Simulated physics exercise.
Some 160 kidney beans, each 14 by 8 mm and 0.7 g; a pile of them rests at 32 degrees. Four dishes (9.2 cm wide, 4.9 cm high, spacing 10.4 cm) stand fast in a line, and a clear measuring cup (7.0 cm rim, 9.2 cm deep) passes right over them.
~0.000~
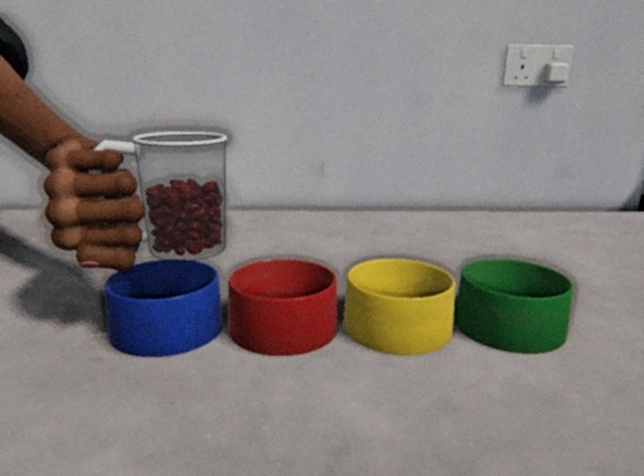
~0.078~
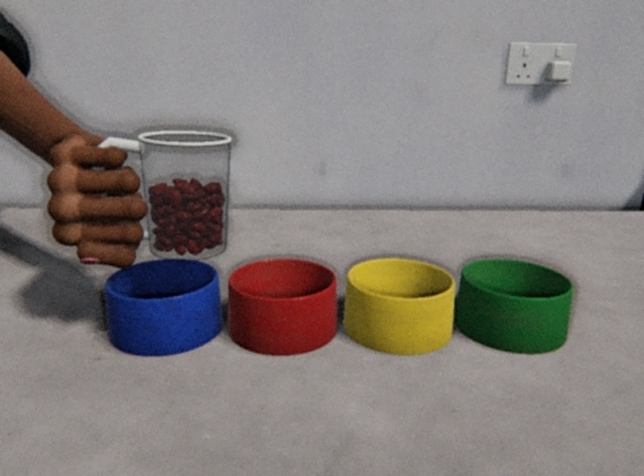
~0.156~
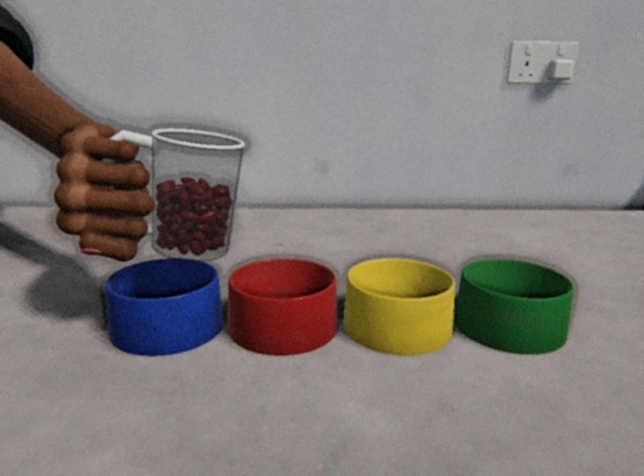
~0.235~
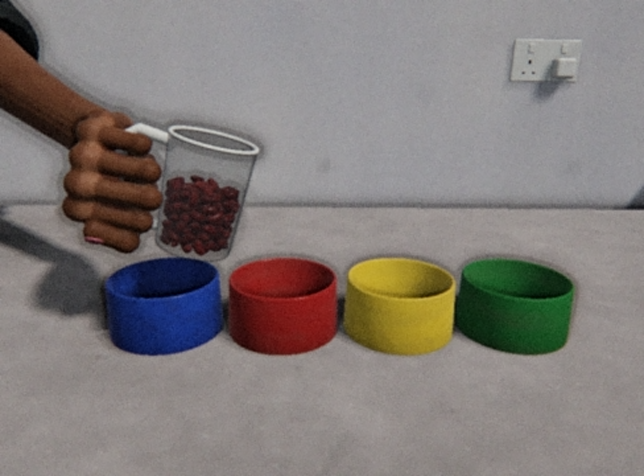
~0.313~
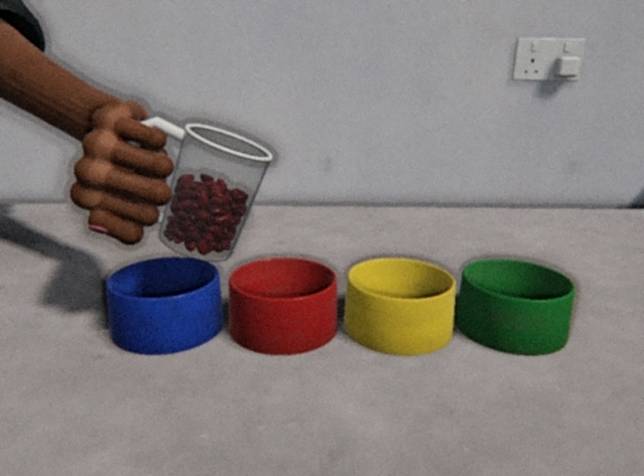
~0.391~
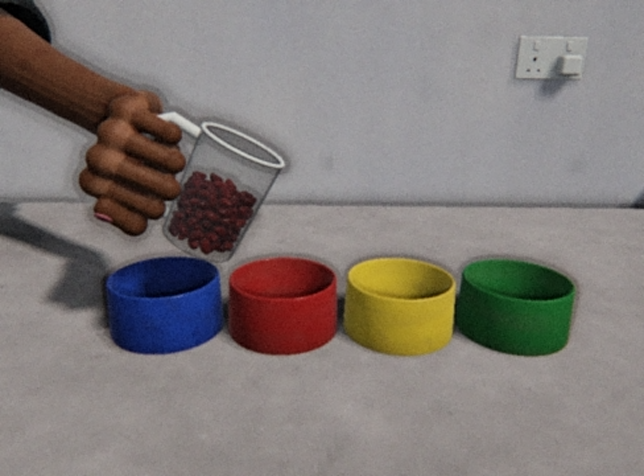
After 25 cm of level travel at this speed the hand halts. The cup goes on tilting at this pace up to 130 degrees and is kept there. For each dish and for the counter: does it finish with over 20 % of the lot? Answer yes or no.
Red no, blue no, green no, yellow yes, counter no.
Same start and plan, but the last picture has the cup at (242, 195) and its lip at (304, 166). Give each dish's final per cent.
Red 0; blue 0; green 90; yellow 0.
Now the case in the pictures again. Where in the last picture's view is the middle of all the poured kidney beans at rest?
At about (407, 306).
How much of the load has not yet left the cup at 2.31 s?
About 0 per cent.
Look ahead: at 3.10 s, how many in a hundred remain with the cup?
Roughly 0 per cent.
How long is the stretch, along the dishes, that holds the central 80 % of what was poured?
About 5 cm.
After 1.54 s, tilt 120 degrees; cup holds 70 %, yellow 30 %.
After 2.31 s, tilt 130 degrees; cup holds 0 %, yellow 100 %.
After 3.10 s, tilt 130 degrees; cup holds 0 %, yellow 100 %.
In the end, at 3.4 s, red 0 %, blue 0 %, green 0 %, yellow 100 %, counter 0 %.
